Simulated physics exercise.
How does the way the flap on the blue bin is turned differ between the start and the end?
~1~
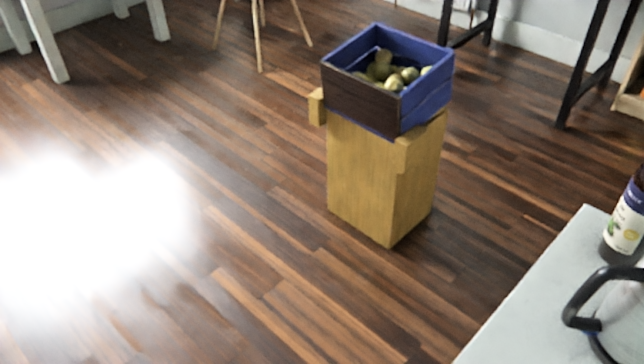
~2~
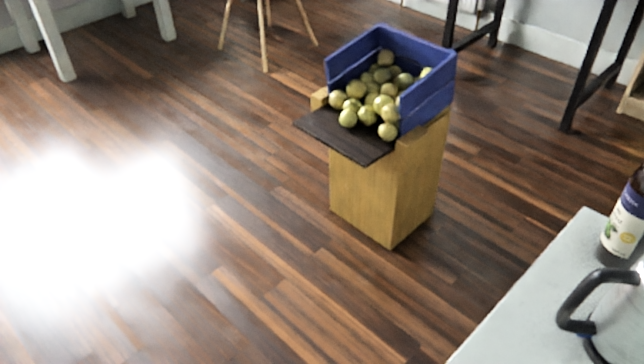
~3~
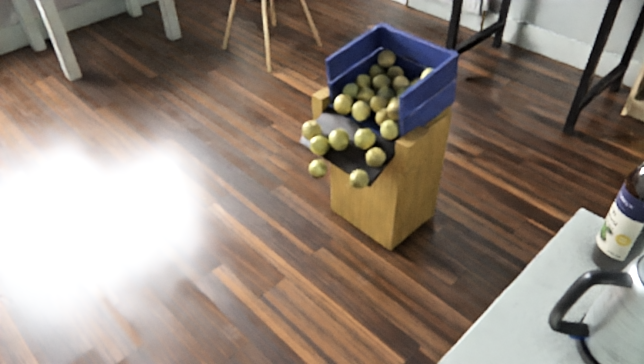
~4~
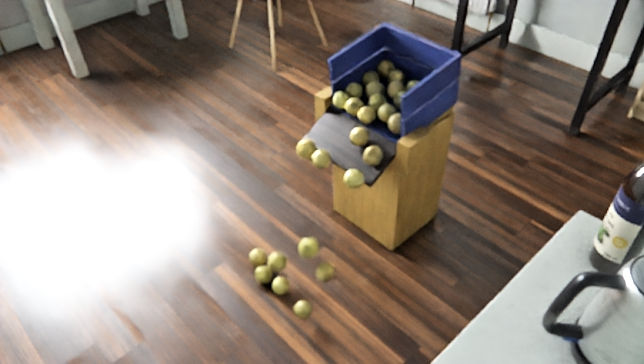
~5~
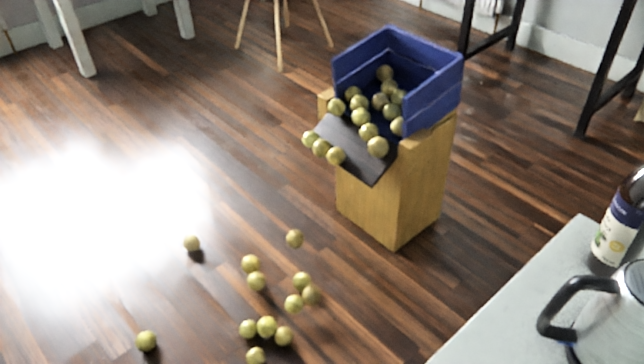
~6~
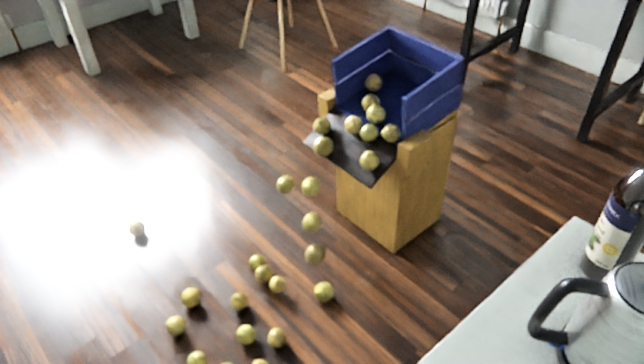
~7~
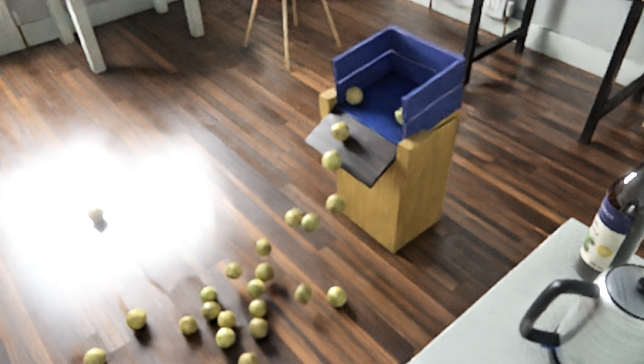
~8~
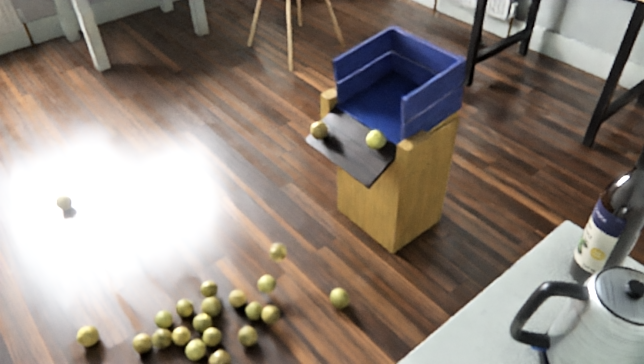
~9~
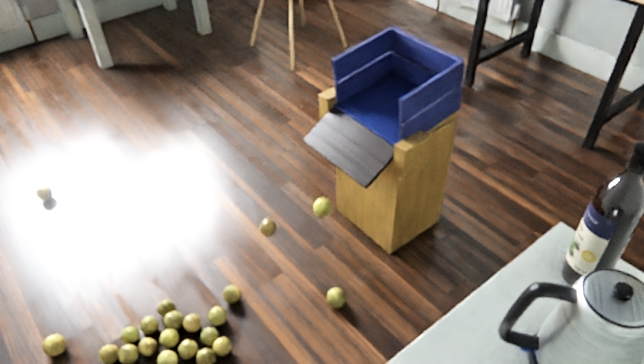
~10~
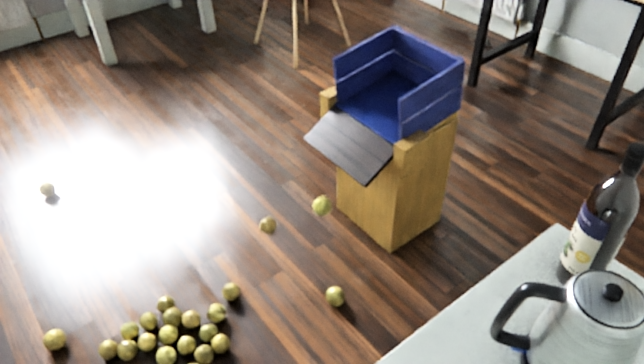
At the start the flap stands upright, closing the front of the bin. By the end it has swung over and slopes downward, upside down from how it began.
